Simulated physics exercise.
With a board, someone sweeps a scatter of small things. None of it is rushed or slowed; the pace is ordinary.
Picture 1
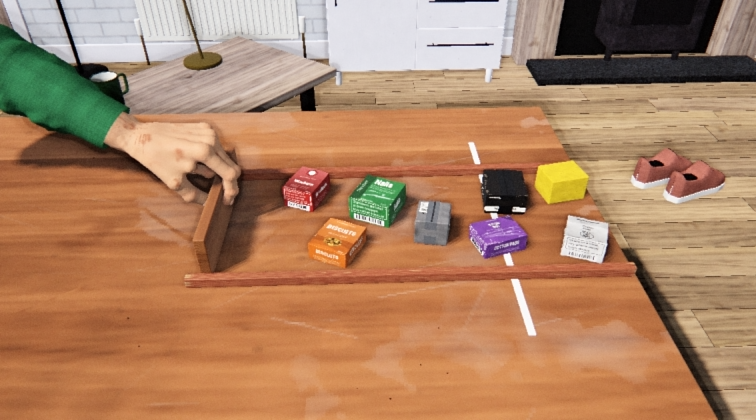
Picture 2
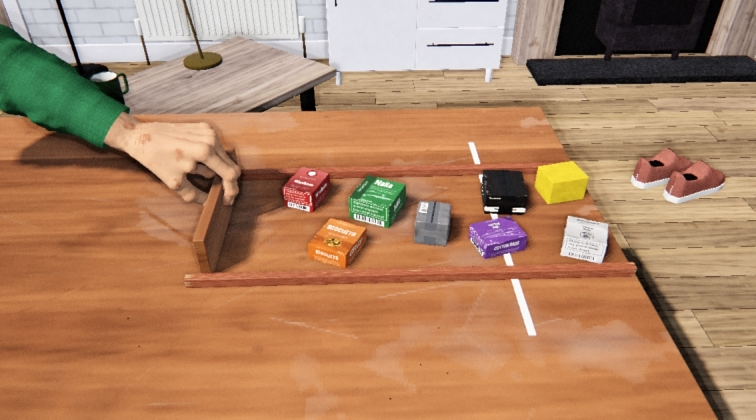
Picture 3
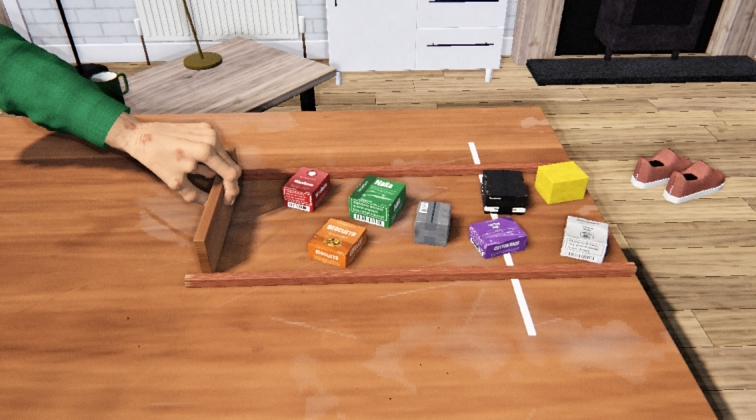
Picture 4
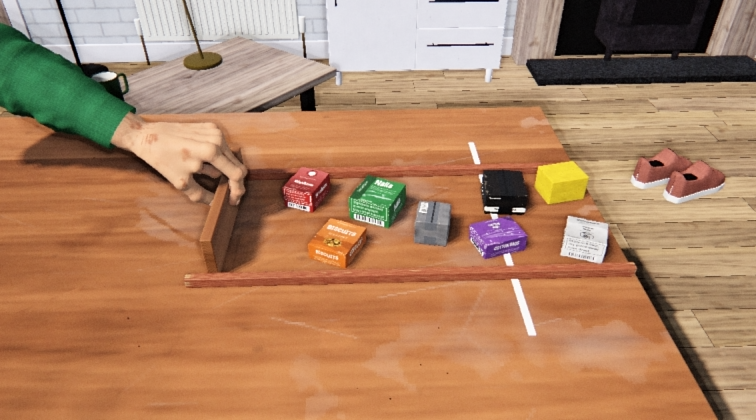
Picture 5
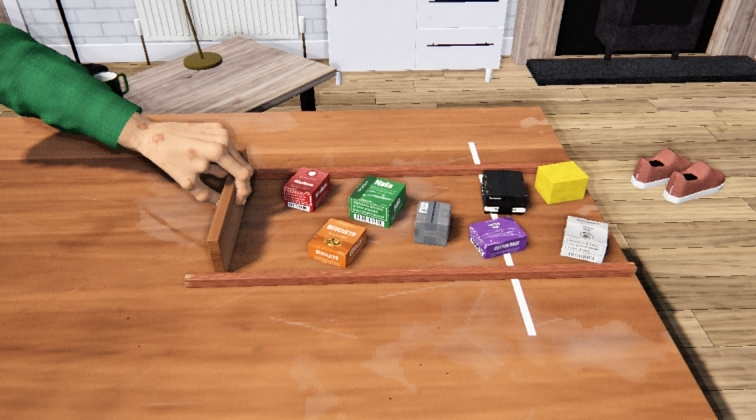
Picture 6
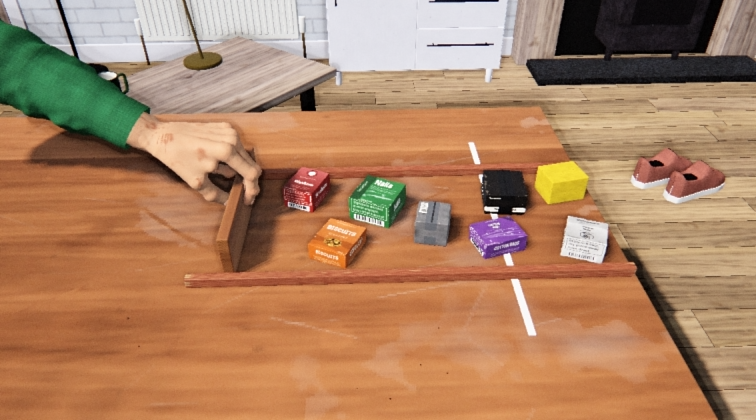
On a wooden tabletop, a green-sleeved hand sliding an upright board slightly right toward eight small coloured boxes that stay still.
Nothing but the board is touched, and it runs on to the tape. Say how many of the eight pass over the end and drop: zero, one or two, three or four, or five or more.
From what I see, the table loses one or two of them.
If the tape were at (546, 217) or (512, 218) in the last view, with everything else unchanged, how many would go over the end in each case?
In that order 3 and 2.
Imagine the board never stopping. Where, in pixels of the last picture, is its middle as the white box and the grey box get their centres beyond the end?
With the white box it sits around (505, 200), with the grey box around (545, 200).
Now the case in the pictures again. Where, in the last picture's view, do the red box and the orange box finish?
The red box settles near (501, 177); as for the orange box, near (523, 234).
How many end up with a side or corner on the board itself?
The figure is 2.
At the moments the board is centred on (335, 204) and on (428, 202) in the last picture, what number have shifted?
The count is 3 at the first point and 6 at the second.
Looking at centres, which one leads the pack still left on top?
The white box is the one.
Early on, none off yet; yellow block at rest near (561, 183); white box at rest near (585, 240); black box at rest near (504, 192).
Finally, the number that fall off is one or two; lost, yellow block.
